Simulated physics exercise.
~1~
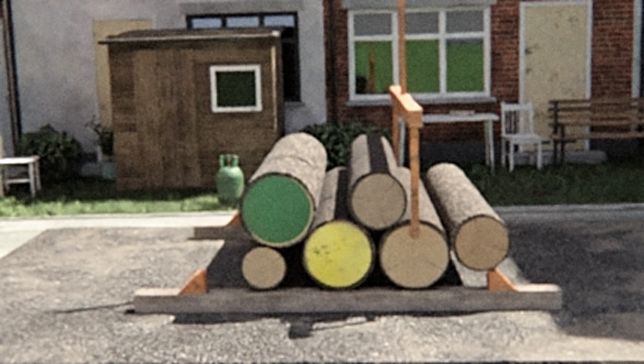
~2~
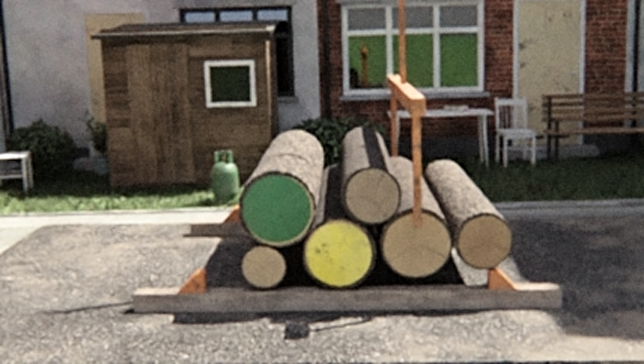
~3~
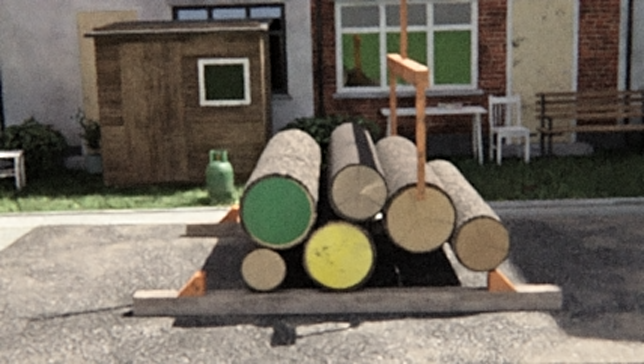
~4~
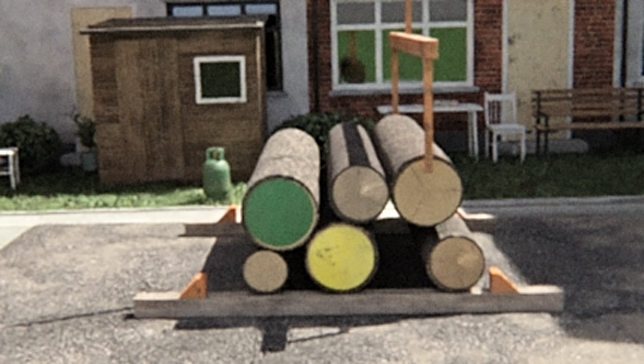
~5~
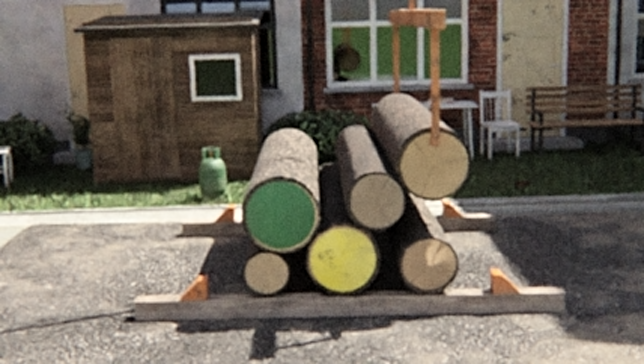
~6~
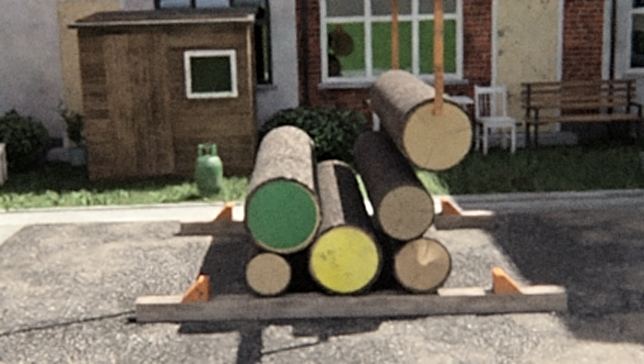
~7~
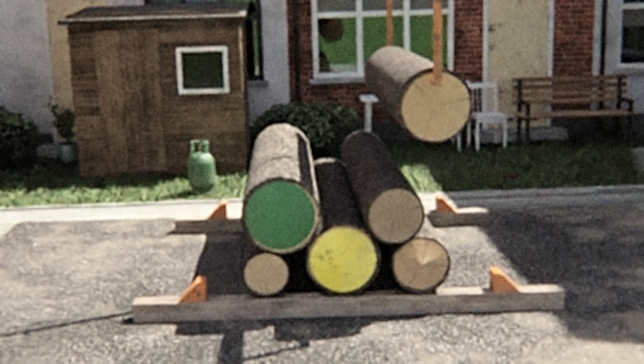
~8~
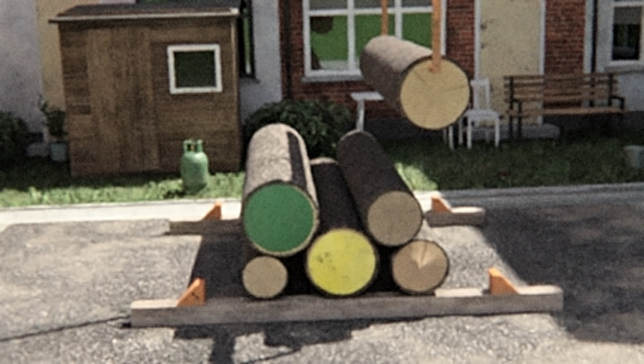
Orange crane beam lifting a log straight up from a chocked stack, another log slumping right, yellow and green ones staying put.
